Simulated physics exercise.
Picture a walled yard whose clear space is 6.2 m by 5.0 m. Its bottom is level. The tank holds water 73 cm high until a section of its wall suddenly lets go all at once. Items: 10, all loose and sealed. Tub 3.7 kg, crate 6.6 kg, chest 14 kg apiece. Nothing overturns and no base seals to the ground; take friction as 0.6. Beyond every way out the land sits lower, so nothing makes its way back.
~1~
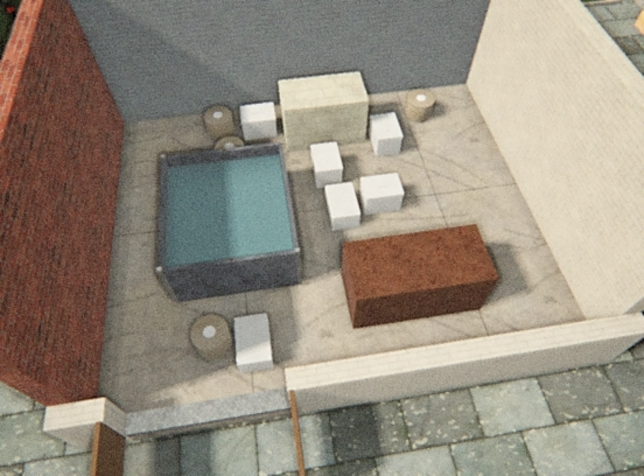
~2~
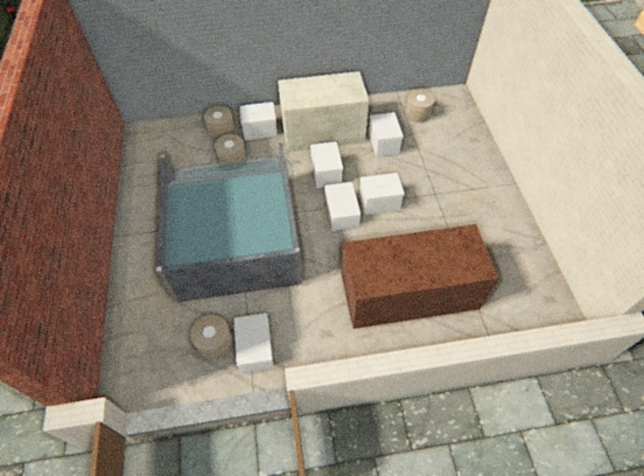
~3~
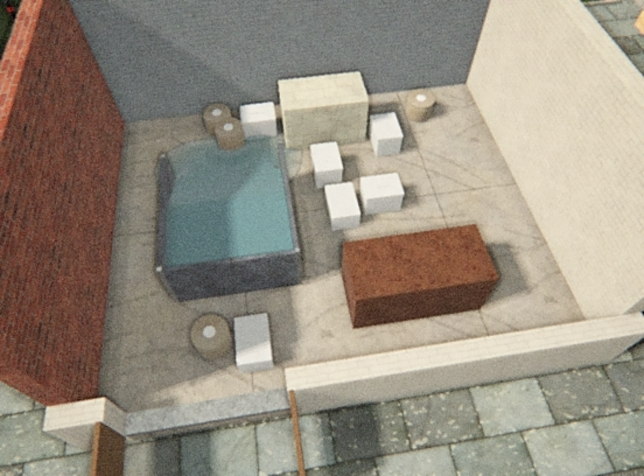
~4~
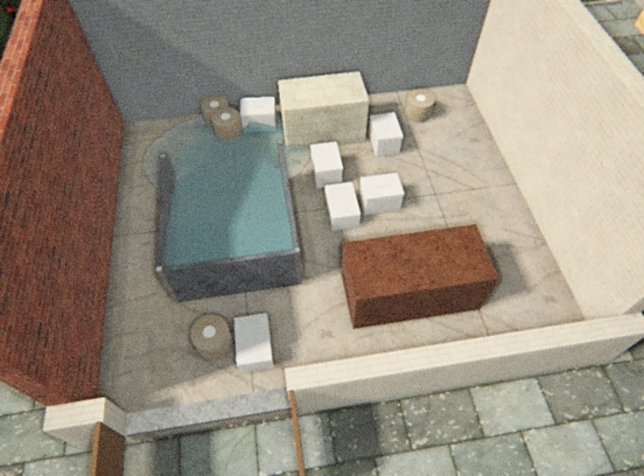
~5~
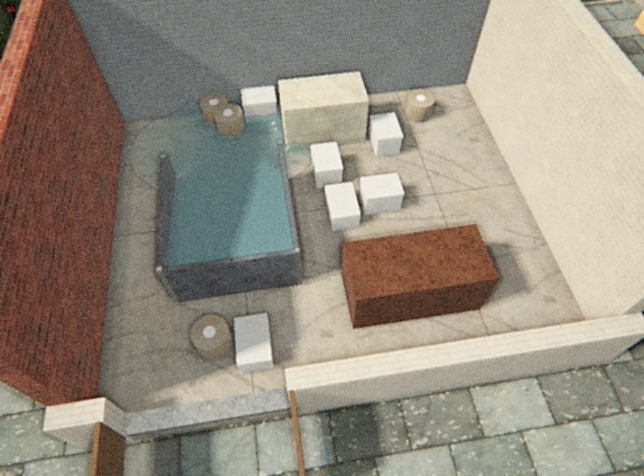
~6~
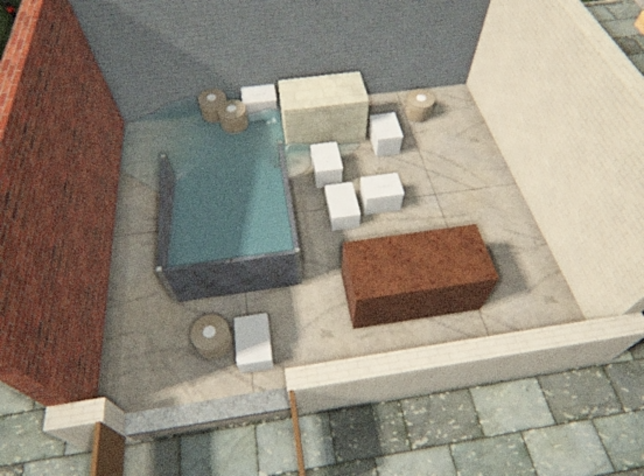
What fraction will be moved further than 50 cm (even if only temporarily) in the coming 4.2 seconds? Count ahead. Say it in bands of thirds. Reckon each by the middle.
Somewhere around half, from a third to just below two thirds.
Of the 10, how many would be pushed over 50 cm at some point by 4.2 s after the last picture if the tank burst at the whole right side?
Count: 8.
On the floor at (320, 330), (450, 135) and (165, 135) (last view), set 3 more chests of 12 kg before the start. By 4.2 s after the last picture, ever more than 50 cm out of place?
The first comes out within the limit, the second beyond the limit, the third beyond the limit.
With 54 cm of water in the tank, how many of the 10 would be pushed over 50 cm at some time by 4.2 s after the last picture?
That would make 5 of them.
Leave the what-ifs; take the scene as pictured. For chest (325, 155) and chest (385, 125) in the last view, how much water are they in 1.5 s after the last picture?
First roughly 2 cm, second roughly 3 cm.
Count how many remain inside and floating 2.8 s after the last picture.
At that moment it comes to 4.
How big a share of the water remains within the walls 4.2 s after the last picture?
Still held: Near 90 %.
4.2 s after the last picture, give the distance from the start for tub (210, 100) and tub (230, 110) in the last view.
Shifts in order: 450 cm; 20 cm.
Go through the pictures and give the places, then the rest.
In the first frame, a tub at (229, 147), on the bottom; a chest at (257, 113), on the bottom; 3.0 m2 under water; 0 of 10 have shifted.
In the second frame, a tub at (229, 144) rests on the ground, 5 cm from its start; a chest at (257, 113) rests on the ground; 3.8 m2 under water; 1 of 10 have shifted.
In the third frame, a tub at (228, 127) rests on the ground, 40 cm from its start; a chest at (257, 112) rests on the ground; water covers 5.1 m2; 2 of 10 have shifted.
In the fourth frame, a tub at (226, 117) floats, 61 cm from its start; a chest at (257, 106) rests on the ground, 15 cm from its start; water covers 6.2 m2; 3 of 10 have shifted.
In the fifth frame, a tub at (228, 113), afloat, 64 cm from its start; a chest at (258, 95), on the bottom, 40 cm from its start; 7.4 m2 under water; 3 of 10 have shifted.
In the sixth frame, a tub at (232, 109), afloat, 70 cm from its start; a chest at (259, 94) rests on the ground, 40 cm from its start; water covers 7.9 m2; 3 of 10 have shifted.
Then, 0.4 s after the last picture 1 of 10 are over 50 cm from their spots; 3 afloat.
Then, 1.5 s after the last picture 4 of 10 are over 50 cm from their spots; 2 afloat.
Then, 2.8 s after the last picture 3 of 10 are over 50 cm from their spots; 4 afloat.
Then, 4.2 s after the last picture 5 of 10 are over 50 cm from their spots, and 6 have been at some point; 3 afloat.
